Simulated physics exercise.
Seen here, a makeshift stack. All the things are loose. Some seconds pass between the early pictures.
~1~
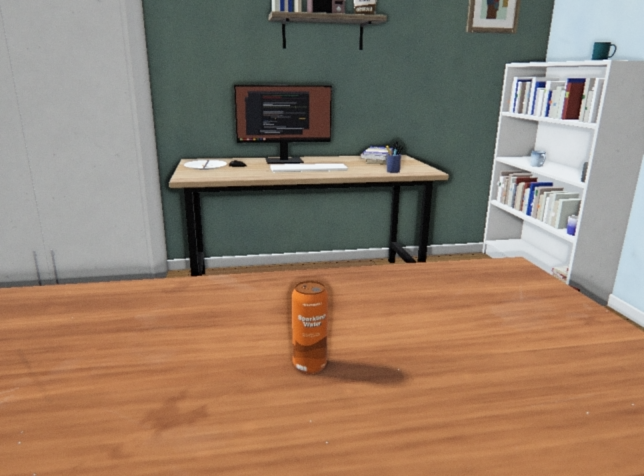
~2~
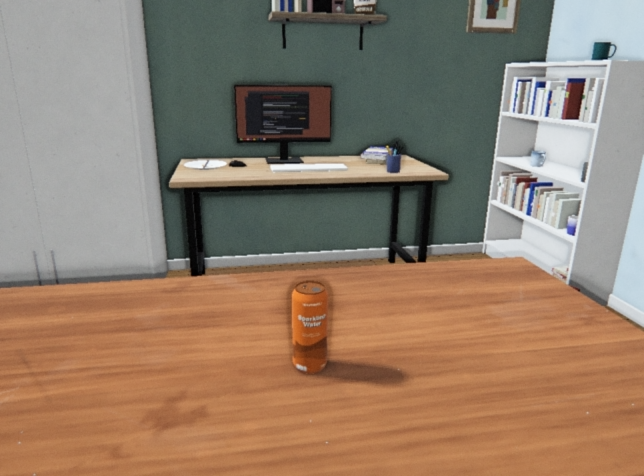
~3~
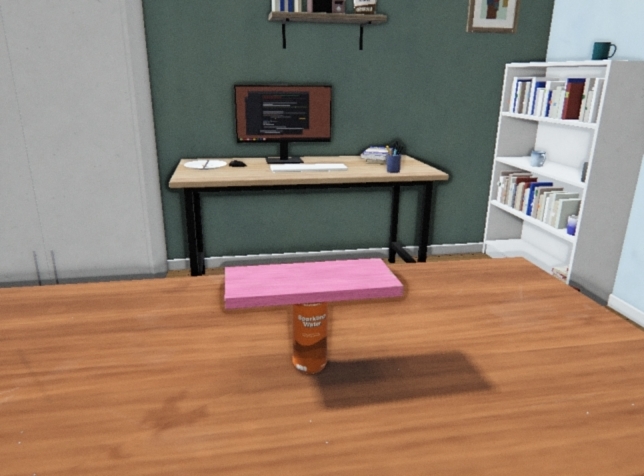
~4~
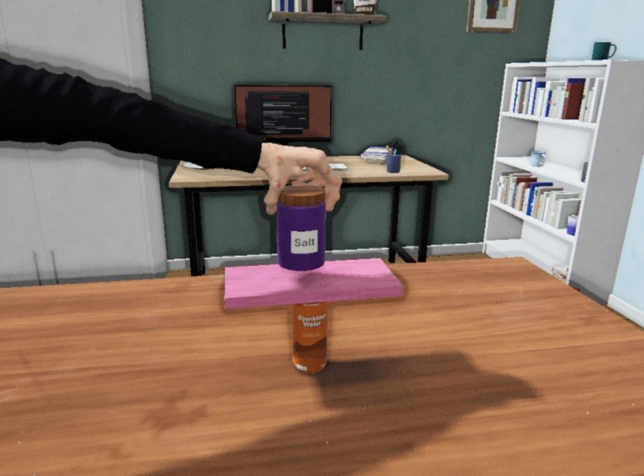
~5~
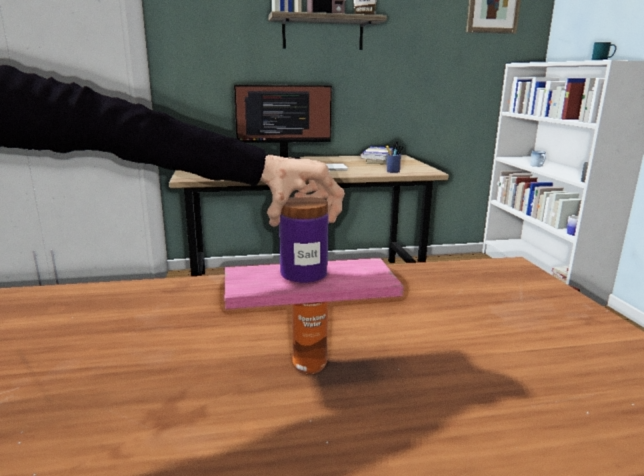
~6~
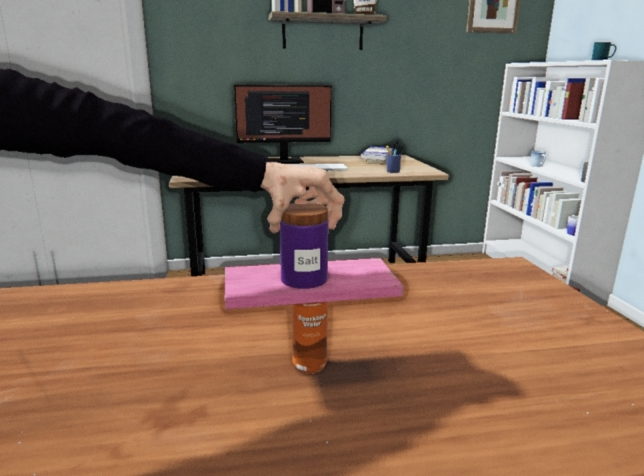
To begin with, an orange can stands alone on a wooden table, with a desk and bookshelf behind it. Then a flat pink board appears across the top of the can. A hand reaches in from the left, lowers a purple salt jar onto the board, and keeps holding it.
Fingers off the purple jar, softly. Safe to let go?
The stack stays up.
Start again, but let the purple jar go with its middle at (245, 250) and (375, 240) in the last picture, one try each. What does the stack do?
First try: It comes apart; second try: It comes apart.
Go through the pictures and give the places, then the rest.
In the first frame, the last thing is not in view yet; orange can (310, 328).
In the second frame, the last thing is not in view yet; orange can (310, 328).
In the third frame, the last thing is not in view yet; orange can (310, 328).
In the fourth frame, still above its spot; purple jar (301, 227); orange can (310, 328).
In the fifth frame, still above its spot; purple jar (304, 239); orange can (310, 328).
In the sixth frame, set down, still held; purple jar (304, 245); orange can (310, 328).
Then, 0.30 s on from there, no change.
Then, 0.70 s on from there, purple jar resting near (304, 245).
In the end, all 3 unmoved. At the end, from the last picture's camera, purple jar near (304, 245). The stack keeps its balance.
